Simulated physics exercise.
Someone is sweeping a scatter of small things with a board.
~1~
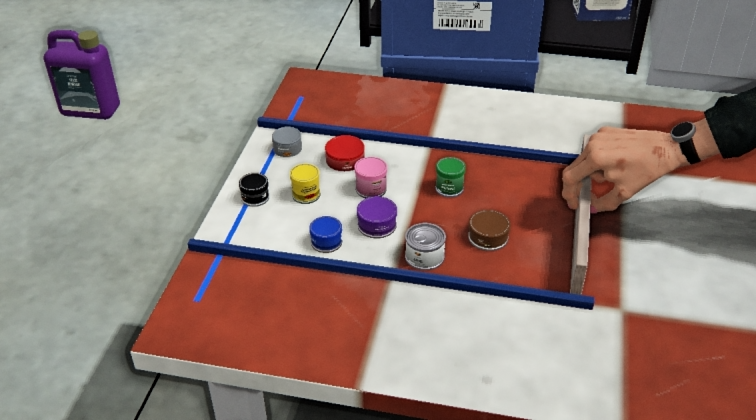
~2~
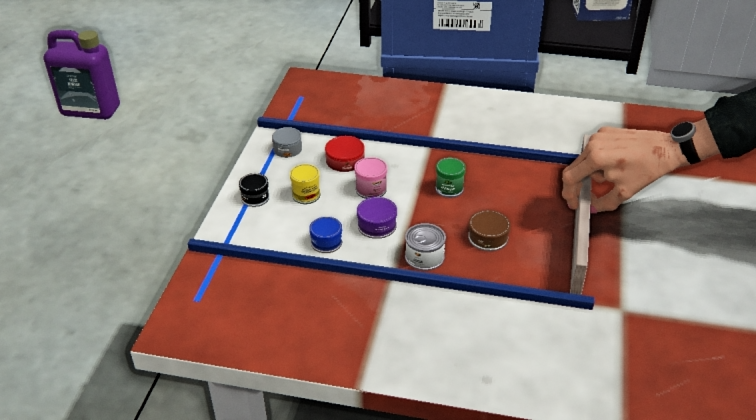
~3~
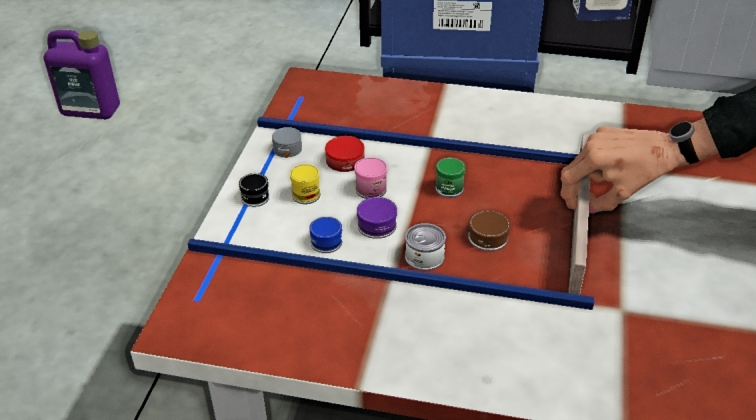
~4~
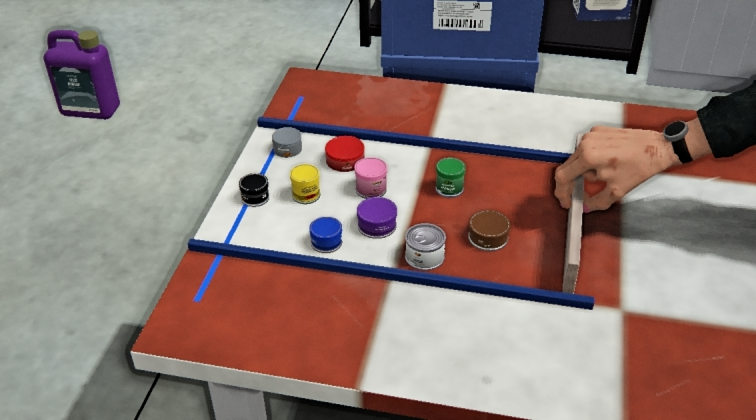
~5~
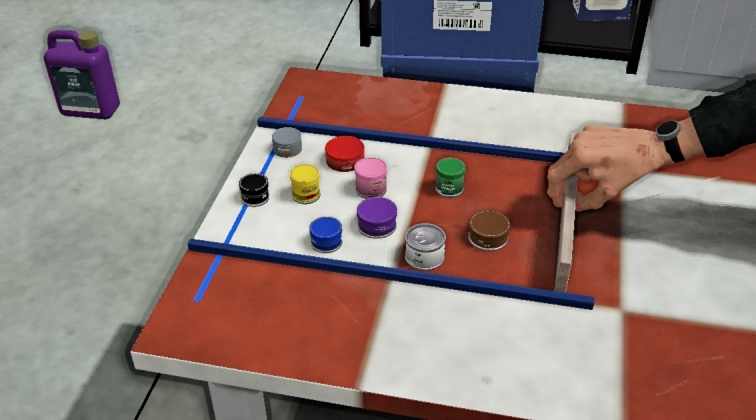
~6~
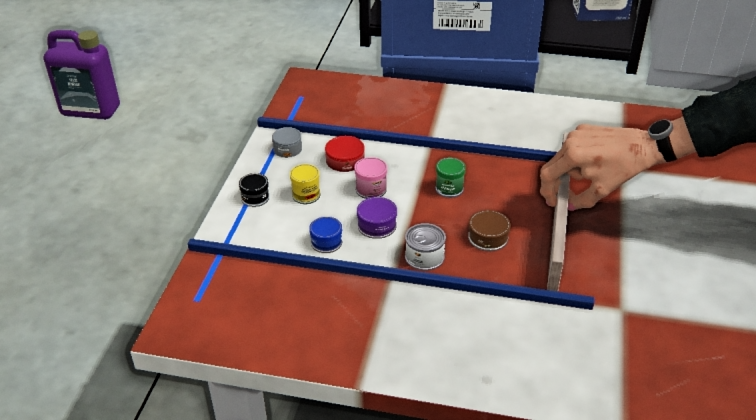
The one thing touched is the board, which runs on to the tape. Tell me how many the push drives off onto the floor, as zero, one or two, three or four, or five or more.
Five or more, I think.
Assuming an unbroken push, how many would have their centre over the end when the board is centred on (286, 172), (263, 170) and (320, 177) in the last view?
Past-the-end tally - position 1: 1, position 2: 5, position 3: 0.
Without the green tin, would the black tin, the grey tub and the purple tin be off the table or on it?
Black tin down; grey tub down; purple tin down.
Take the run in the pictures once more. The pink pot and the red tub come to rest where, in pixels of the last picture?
One ends up near (242, 169) and the other near (259, 136).
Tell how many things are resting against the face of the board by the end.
That would be 5 of them.
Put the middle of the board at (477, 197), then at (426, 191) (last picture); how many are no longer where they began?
By then 1, and later 4.
Early on, none off yet; black tin at rest near (254, 190); grey tub at rest near (287, 142); yellow tin at rest near (305, 184).
Finally, the number that fall off is five or more; lost, purple tin, blue tin, yellow tin, grey tub and black tin.
